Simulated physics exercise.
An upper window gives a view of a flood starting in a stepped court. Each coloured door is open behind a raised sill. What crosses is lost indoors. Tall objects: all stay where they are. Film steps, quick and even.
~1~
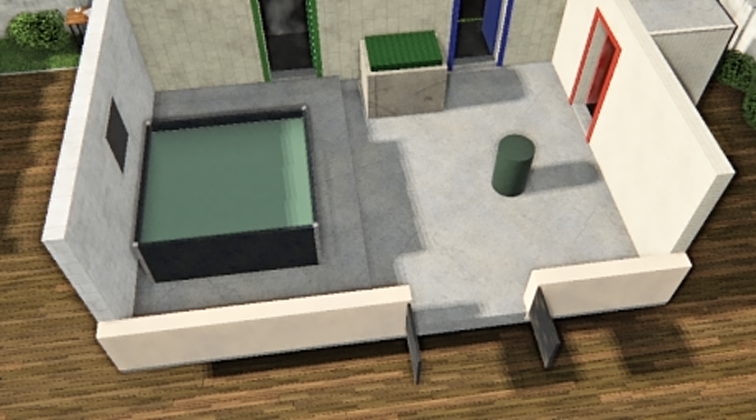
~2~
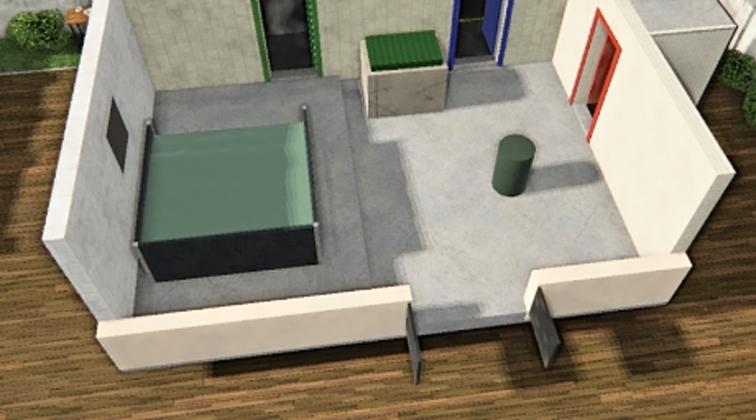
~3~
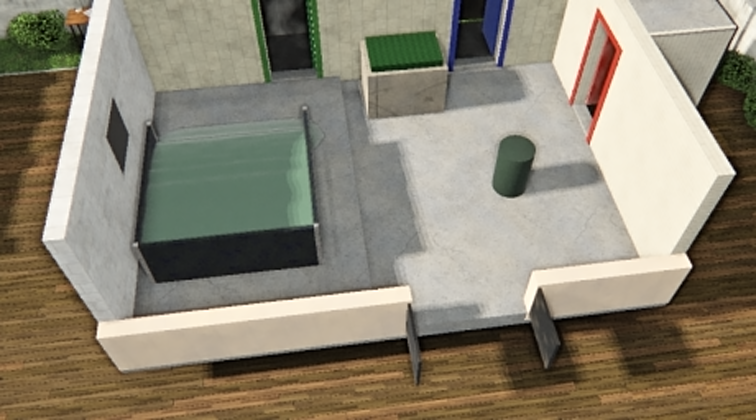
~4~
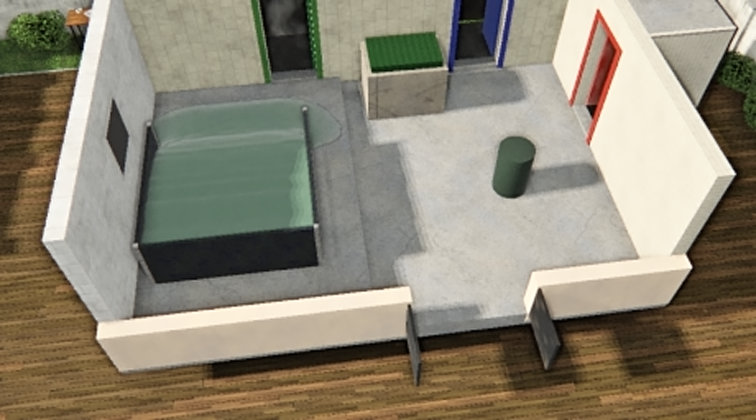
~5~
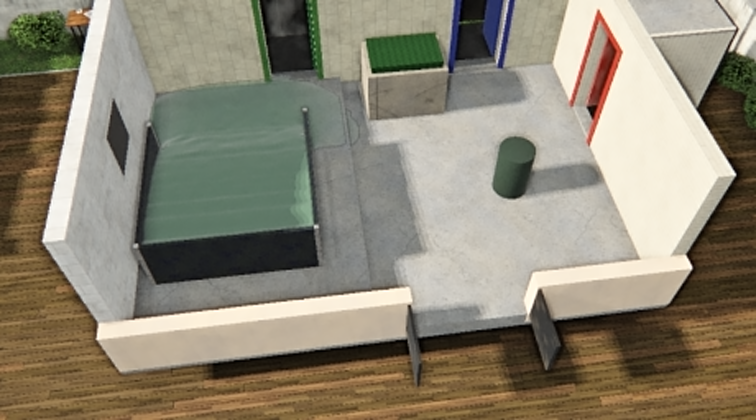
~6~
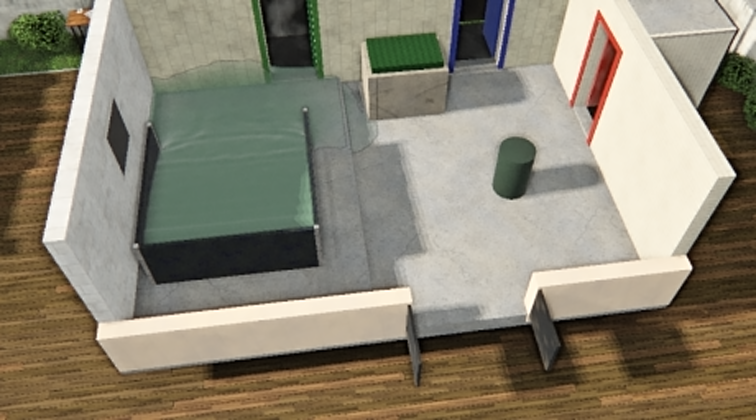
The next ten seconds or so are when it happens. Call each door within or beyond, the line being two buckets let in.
Red door - beyond; blue door - within; green door - beyond.
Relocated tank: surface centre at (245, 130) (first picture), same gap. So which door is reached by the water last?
The door in question is the red door.
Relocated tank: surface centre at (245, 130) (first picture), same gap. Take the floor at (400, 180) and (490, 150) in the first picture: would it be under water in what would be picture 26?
Result: Inundated; spared.
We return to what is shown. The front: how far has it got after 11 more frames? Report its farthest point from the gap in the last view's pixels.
Roughly at (539, 67).
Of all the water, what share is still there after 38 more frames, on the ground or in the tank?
Some 76 per cent has not gone.
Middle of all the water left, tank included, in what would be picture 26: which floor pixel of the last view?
I'd point to (273, 157).
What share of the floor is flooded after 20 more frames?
I reckon 60 per cent or so.
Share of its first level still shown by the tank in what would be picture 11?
About 52 per cent.
A moment on, water covers 20 % of the floor; the red door not reached, the blue door not reached, the green door far over two buckets in.
Next, water covers 25 % of the floor; the red door not reached, the blue door wet at the sill, nothing in, the green door far over two buckets in.
Then, water covers 60 % of the floor; the red door under two buckets in, the blue door under two buckets in, the green door far over two buckets in.
Later, water covers 90 % of the floor; the red door over two buckets in, the blue door under two buckets in, the green door far over two buckets in.
In the end, water covers 95 % of the floor; the red door over two buckets in, the blue door under two buckets in, the green door far over two buckets in.
